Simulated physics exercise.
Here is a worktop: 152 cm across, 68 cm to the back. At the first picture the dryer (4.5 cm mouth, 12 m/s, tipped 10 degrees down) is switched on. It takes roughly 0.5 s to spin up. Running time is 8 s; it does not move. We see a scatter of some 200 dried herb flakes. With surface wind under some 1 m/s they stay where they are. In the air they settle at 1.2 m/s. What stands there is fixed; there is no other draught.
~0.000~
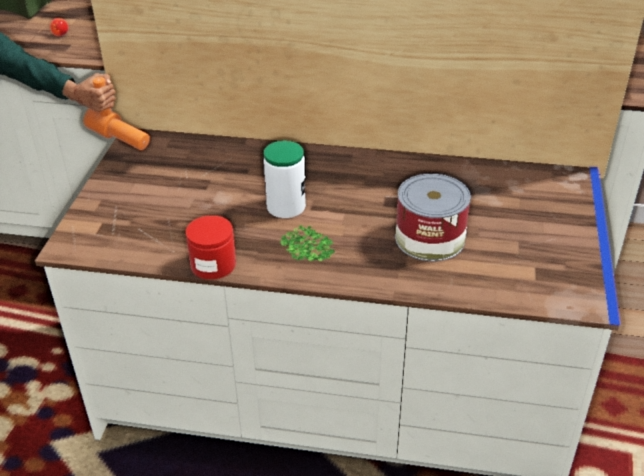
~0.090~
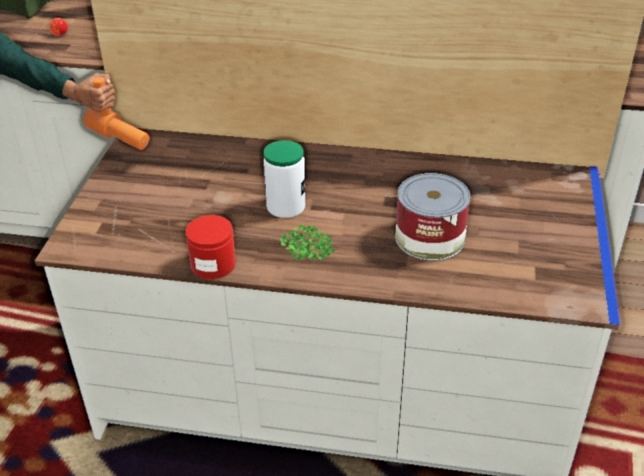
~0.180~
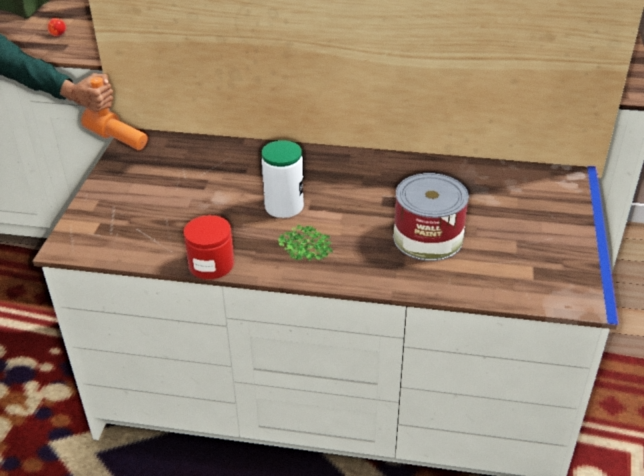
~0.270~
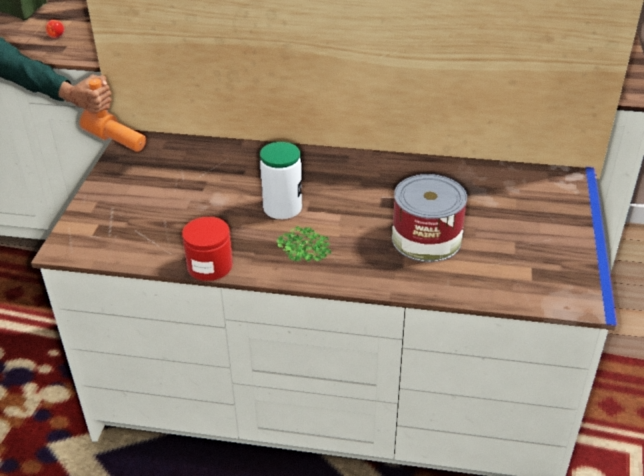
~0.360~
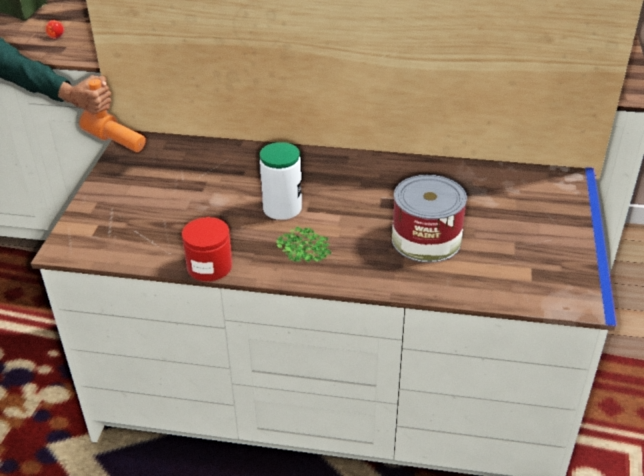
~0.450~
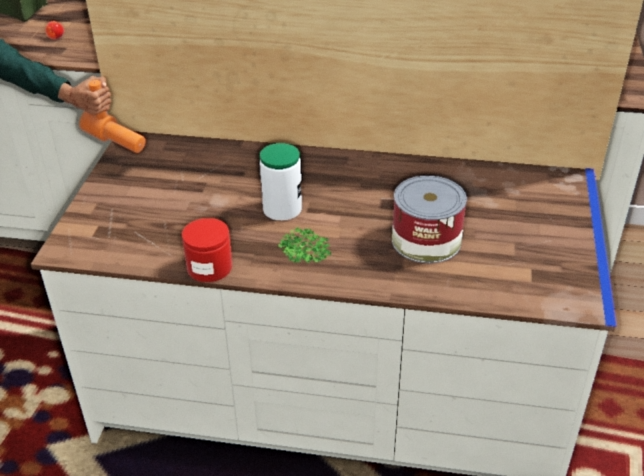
Hand holding an orange dryer over a wooden worktop with two jars, a paint tin and green flakes, everything staying almost still.
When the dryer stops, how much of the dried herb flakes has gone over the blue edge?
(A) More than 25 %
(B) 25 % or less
Option B: 25 % or less.
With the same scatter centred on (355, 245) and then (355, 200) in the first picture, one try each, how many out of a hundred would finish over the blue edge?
About 0 and 80 in a hundred, in that order.
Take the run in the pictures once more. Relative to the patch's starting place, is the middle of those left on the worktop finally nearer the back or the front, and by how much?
To the far end, near enough 5 cm.
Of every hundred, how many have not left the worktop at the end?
It comes to about 20 % at the end.
After 1.6 s the count stands so, 0 % are over the blue edge; the middle of those still in play is near (316, 246).
After 2.6 s the count stands so, 0 % are over the blue edge; the middle of those still in play is near (317, 243).
After 4.4 s the count stands so, 0 % are over the blue edge; the middle of those still in play is near (315, 241).
After 8.0 s, at the end, 0 % are over the blue edge; the middle of those still in play is near (314, 241).
